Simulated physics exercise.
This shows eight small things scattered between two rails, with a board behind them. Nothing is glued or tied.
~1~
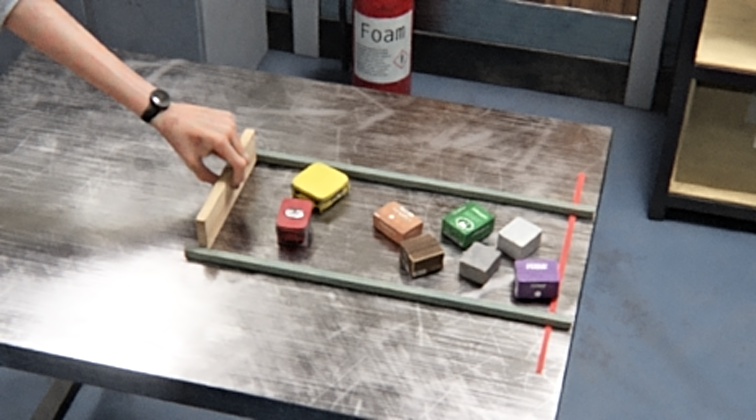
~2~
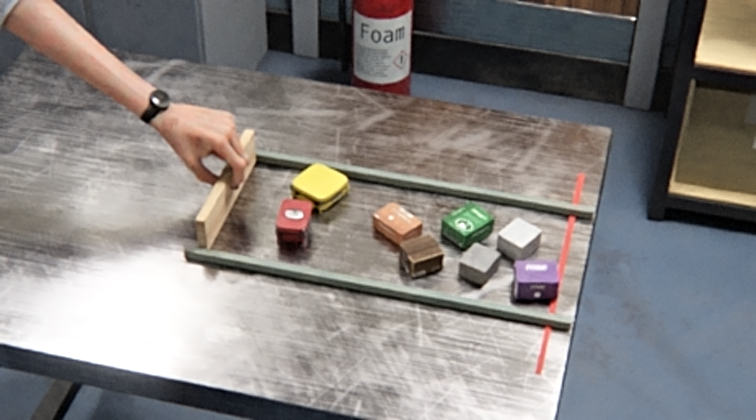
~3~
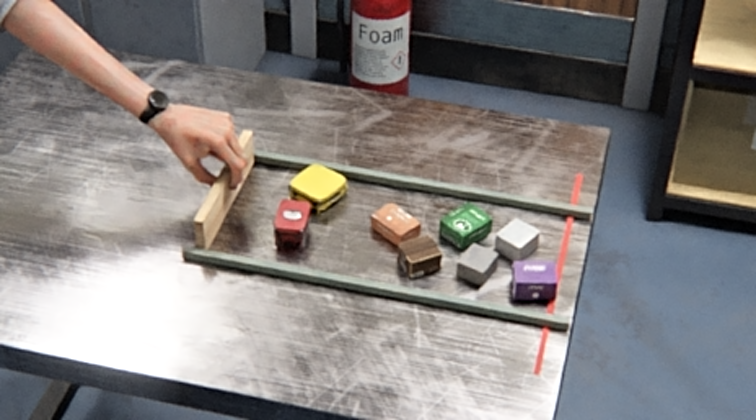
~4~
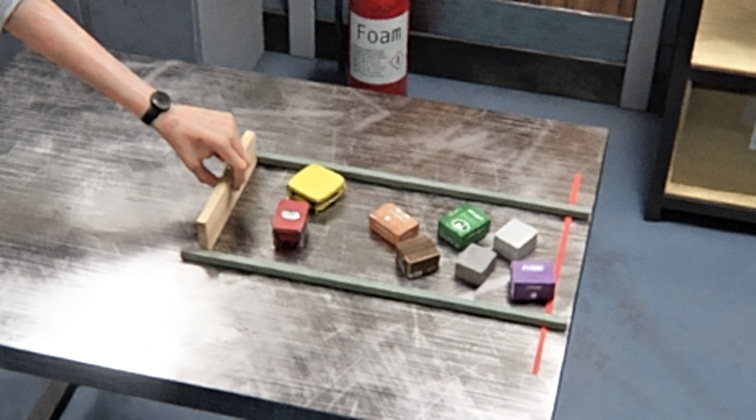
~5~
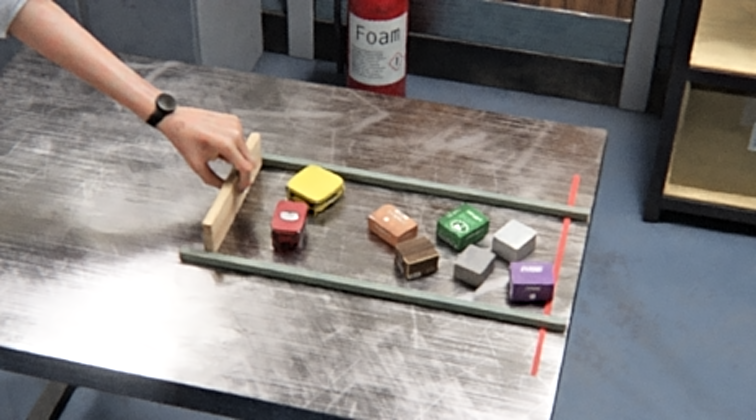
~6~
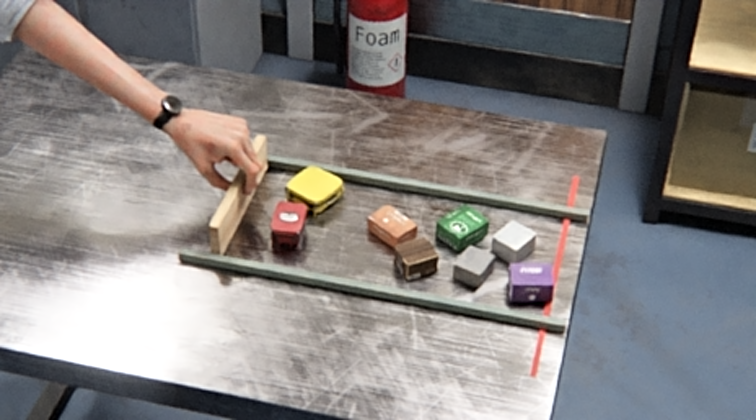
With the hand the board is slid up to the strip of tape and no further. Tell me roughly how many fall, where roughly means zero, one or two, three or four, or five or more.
Roughly, five or more fall.
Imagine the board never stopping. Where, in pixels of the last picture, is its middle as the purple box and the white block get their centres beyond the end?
First near (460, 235), second near (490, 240).
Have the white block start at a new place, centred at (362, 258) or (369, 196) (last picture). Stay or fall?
White block: Holds firm; plunges.
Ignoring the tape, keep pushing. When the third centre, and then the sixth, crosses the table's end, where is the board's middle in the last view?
First: Around (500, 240). Next: Around (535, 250).
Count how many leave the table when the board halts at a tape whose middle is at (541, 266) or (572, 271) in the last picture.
Ending up on the floor: First try 6, second try 8.
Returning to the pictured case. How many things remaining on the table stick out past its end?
Count: 2.
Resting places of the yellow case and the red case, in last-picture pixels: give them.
Same order as the question: First (586, 233), second (571, 278).
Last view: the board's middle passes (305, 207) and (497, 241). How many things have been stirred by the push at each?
At the first spot the count is 2, and at the second it is 8.
Early on, none off yet; purple box at rest near (531, 283); white block at rest near (514, 243); grey block at rest near (474, 267).
A while later, none off yet; purple box at rest near (533, 283); white block at rest near (516, 244); grey block travelled about its own width near (496, 269).
Further along, one off so far; purple box in the air; white block leaning a little near (592, 262); grey block travelled well along near (578, 287).
Finally, the number that fall off is five or more; lost, orange box, brown box, green box, grey block, white block and purple box.
